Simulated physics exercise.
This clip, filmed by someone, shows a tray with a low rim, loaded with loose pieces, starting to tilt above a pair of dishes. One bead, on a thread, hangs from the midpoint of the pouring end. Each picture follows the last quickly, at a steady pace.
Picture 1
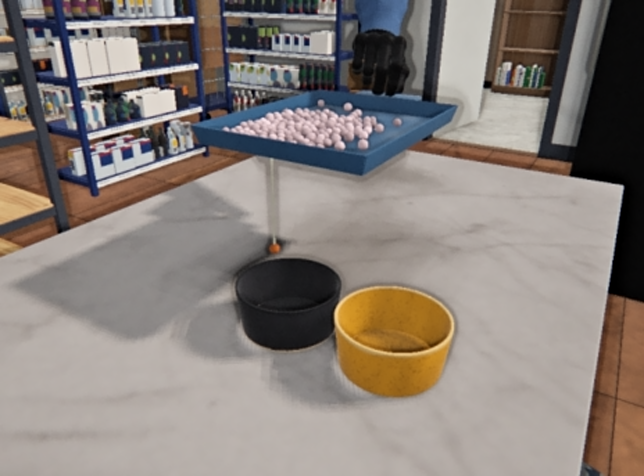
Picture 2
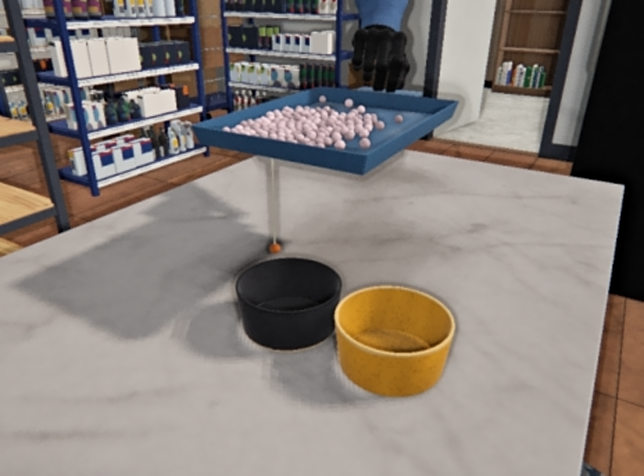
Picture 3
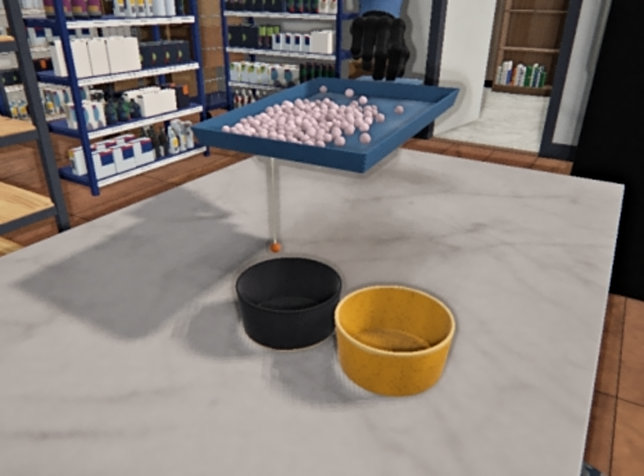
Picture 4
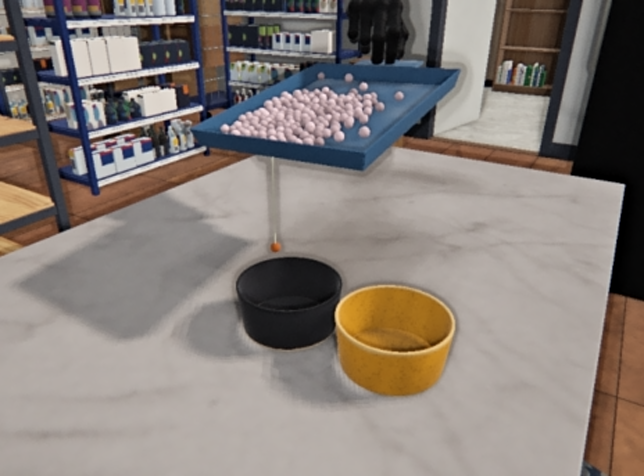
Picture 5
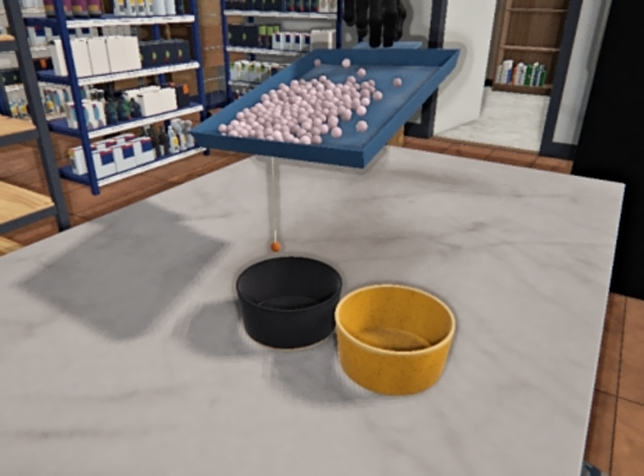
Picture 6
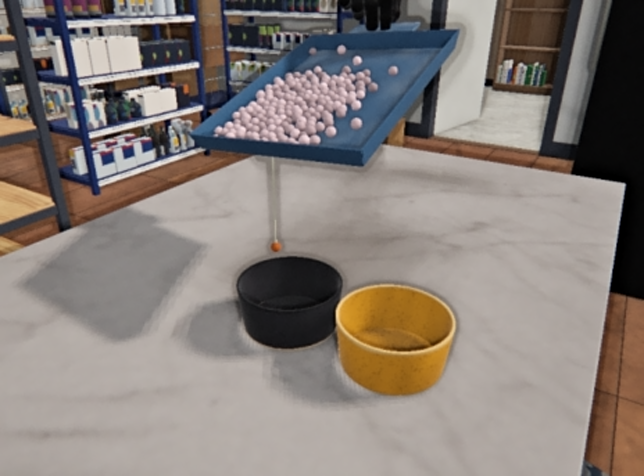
A blue tray of pale pink beads tilts steadily above a black bowl and yellow bowl.
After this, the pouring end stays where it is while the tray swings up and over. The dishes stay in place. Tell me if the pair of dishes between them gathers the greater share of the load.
The dishes will keep a minor share of it.
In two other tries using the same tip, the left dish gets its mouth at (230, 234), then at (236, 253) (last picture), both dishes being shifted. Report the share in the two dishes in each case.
Close to 10 in a hundred, then close to 50 in a hundred.
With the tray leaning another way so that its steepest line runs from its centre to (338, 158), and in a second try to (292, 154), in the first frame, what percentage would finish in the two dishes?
In order, 80 in a hundred and 50 in a hundred.
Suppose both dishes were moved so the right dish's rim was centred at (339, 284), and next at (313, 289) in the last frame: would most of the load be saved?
With the first shift the pair saves less than a half; with the second, beyond half.
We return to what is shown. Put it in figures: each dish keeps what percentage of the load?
Left dish: 10 per cent; right dish: 0 per cent.
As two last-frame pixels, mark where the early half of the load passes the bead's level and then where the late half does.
Close to (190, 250), then close to (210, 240).
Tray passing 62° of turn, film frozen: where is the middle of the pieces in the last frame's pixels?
I'd put the middle of the pieces at roughly (239, 129).
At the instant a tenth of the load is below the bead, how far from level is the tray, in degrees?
A tilt of roughly 75°.
Soon, tray tipped steeply; nearly all on the tray; a stray few outside both; a small part in the air.
A while on, tray tipped right over; a small part on the tray; a small part in the left dish; about two thirds outside both; about a quarter in the air.
Towards the end, tray tipped past a quarter turn; a small part in the left dish; most outside both.
Finally, tray tipped past a quarter turn; none in the right dish; a small part in the left dish; most outside both.
